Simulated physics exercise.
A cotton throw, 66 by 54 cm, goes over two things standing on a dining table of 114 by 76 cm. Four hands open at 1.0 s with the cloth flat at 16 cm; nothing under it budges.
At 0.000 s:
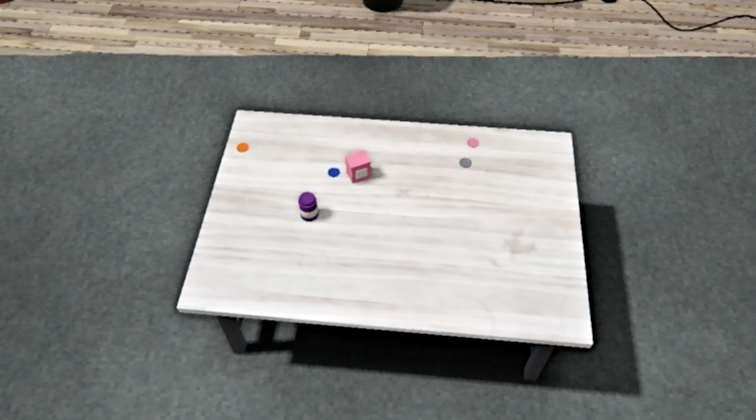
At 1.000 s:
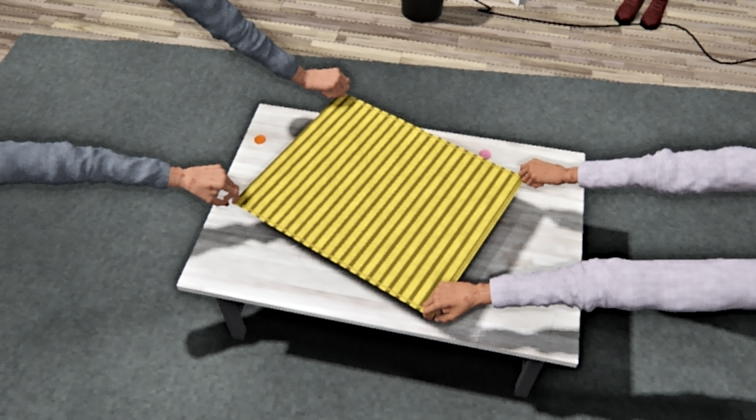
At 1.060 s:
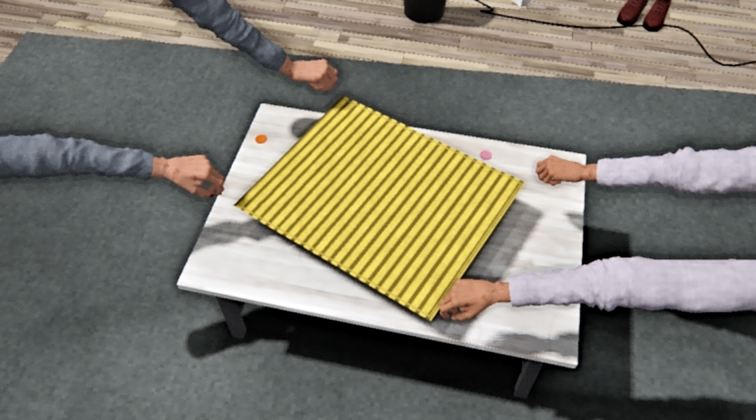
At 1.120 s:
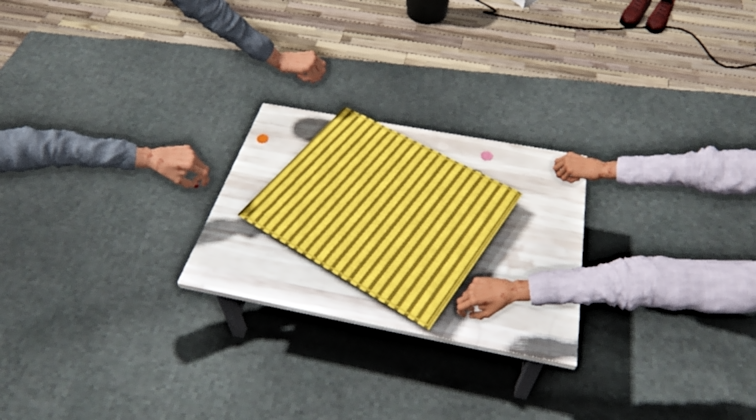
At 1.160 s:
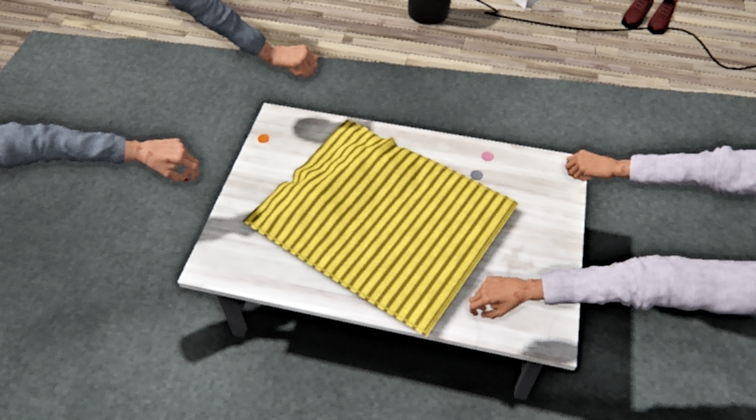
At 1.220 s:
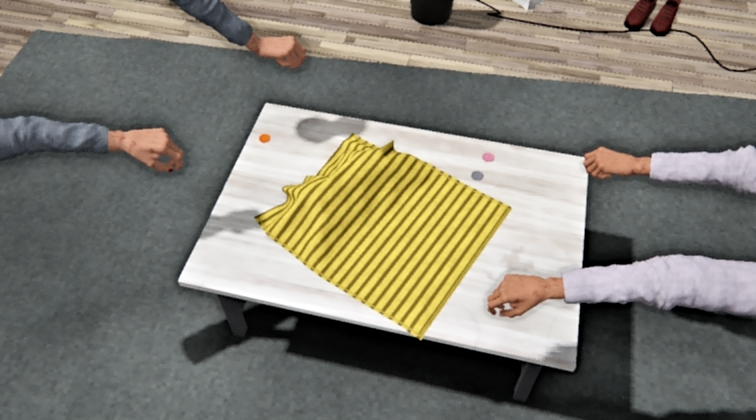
Yellow striped cloth dropping from four opening hands over a pink box and purple jar on a pale table, bunching at left.
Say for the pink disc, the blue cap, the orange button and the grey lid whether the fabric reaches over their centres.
In order: The pink disc still shows; the blue cap vanishes under it; the orange button stays uncovered; the grey lid stays uncovered.
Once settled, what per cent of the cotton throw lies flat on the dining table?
Some 65 per cent of it.
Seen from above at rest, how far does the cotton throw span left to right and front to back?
Some 78 cm across and 70 cm deep.
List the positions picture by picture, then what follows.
In the first picture, pink disc (473, 142); blue cap (334, 172); orange button (243, 147); grey lid (466, 162); pink box (358, 158), 8 cm tall; purple jar (307, 198), 9 cm tall.
In the second picture, cotton throw corners (232, 203) (341, 92) (526, 178) (432, 318); highest point 16 cm, lowest 16 cm.
In the third picture, cotton throw corners (234, 206) (343, 96); highest point 14 cm, lowest 14 cm.
In the fourth picture, cotton throw corners (238, 215) (345, 108); highest point 10 cm, lowest 9 cm.
In the fifth picture, cotton throw corners (243, 221) (347, 120); highest point 10 cm, lowest 4 cm.
In the sixth picture, cotton throw corners (254, 218) (353, 134) (513, 208) (421, 340); highest point 10 cm, lowest 0 cm.
At 1.4 s, 60 % of it is down, spanning 78 by 70 cm, above blue cap.
At 1.6 s, 65 % of it is down, spanning 77 by 70 cm, above blue cap.
At 1.7 s, 65 % of it is down, spanning 77 by 70 cm, above blue cap.
At 1.9 s, 65 % of it is down, spanning 77 by 70 cm, above blue cap.
At 2.7 s, 65 % of it is down, spanning 77 by 70 cm, above blue cap.
